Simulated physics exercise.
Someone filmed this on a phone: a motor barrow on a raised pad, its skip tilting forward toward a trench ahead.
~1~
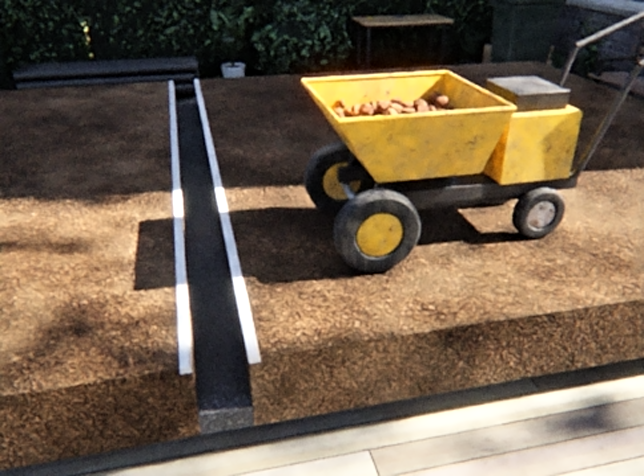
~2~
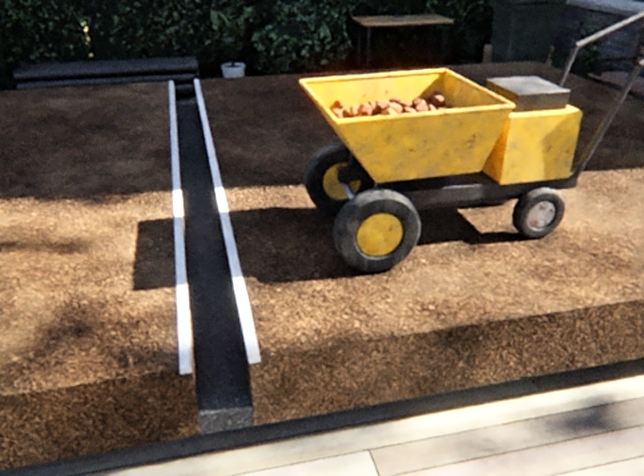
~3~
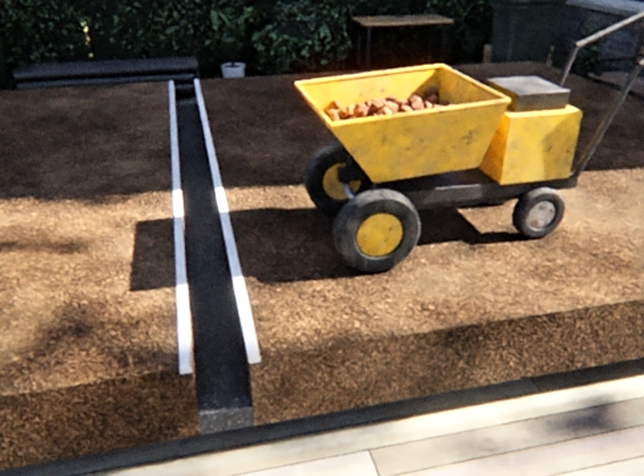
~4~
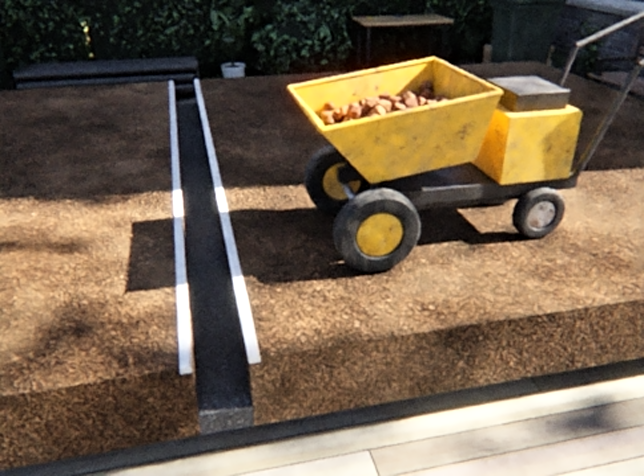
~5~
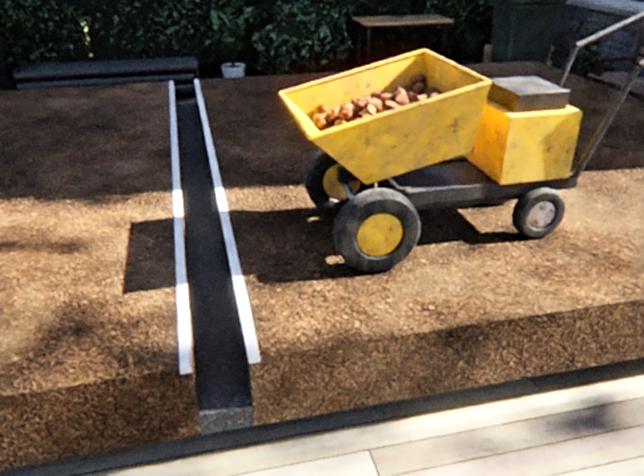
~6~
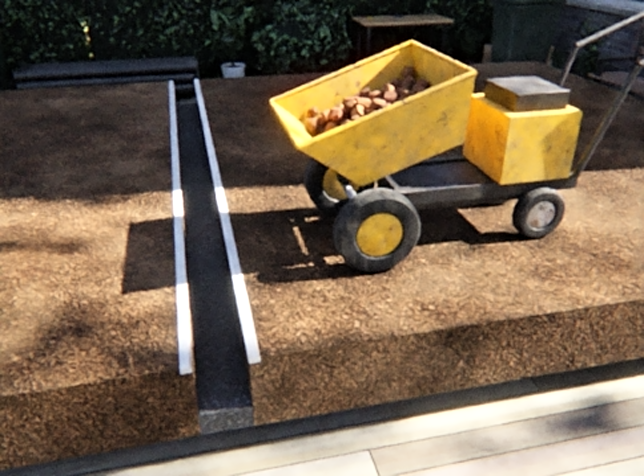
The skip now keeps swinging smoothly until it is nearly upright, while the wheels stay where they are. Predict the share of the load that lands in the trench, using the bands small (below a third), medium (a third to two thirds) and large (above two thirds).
Large.
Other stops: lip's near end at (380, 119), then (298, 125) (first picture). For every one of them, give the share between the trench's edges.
Roughly 40 and 50 percent respectively.
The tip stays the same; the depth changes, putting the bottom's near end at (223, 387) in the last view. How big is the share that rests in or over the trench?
60 %.
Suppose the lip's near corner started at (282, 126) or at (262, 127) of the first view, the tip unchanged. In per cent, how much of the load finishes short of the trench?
Some 0 % then some 0 %.
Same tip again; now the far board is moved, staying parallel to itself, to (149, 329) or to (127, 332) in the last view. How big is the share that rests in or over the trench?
Lab note: Case 1 near 100 percent, case 2 near 100 percent.
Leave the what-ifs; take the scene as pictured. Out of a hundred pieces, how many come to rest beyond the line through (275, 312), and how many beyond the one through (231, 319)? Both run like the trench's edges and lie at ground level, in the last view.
Roughly 100 per cent, then roughly 70 per cent.
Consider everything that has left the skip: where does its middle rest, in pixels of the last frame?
It settles centred around (210, 272).
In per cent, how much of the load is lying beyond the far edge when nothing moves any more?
Near 5 %.
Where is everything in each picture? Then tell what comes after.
The first picture shows lip of the skip near (338, 122), level; top of the load near (396, 112), clay clods; first edge of the trench near (246, 316); far edge near (184, 324), the trench under half as wide as the skip, and about as deep as wide.
The second picture shows lip of the skip near (336, 123), level; top of the load near (408, 120).
The third picture shows lip of the skip near (330, 126), tipped barely; top of the load near (411, 112).
The fourth picture shows lip of the skip near (322, 130), tipped a little; top of the load near (411, 106).
The fifth picture shows lip of the skip near (311, 138), tipped a little; top of the load near (412, 98).
The sixth picture shows lip of the skip near (299, 147), tipped clearly; top of the load near (401, 93); first edge of the trench near (246, 316); far edge near (184, 324).
Shortly afterwards, skip tipped steeply; the whole lot in the skip.
Next, skip tipped right over; the bulk in the skip; only a few short of the trench; a little in or heaped over the trench; only a few falling.
Some moments later, skip tipped right over; near a quarter in the skip; a little short of the trench; near two thirds in or heaped over the trench; a little beyond it.
In the end, skip tipped right over; only a few in the skip; a little short of the trench; the bulk in or heaped over the trench; a little beyond it.
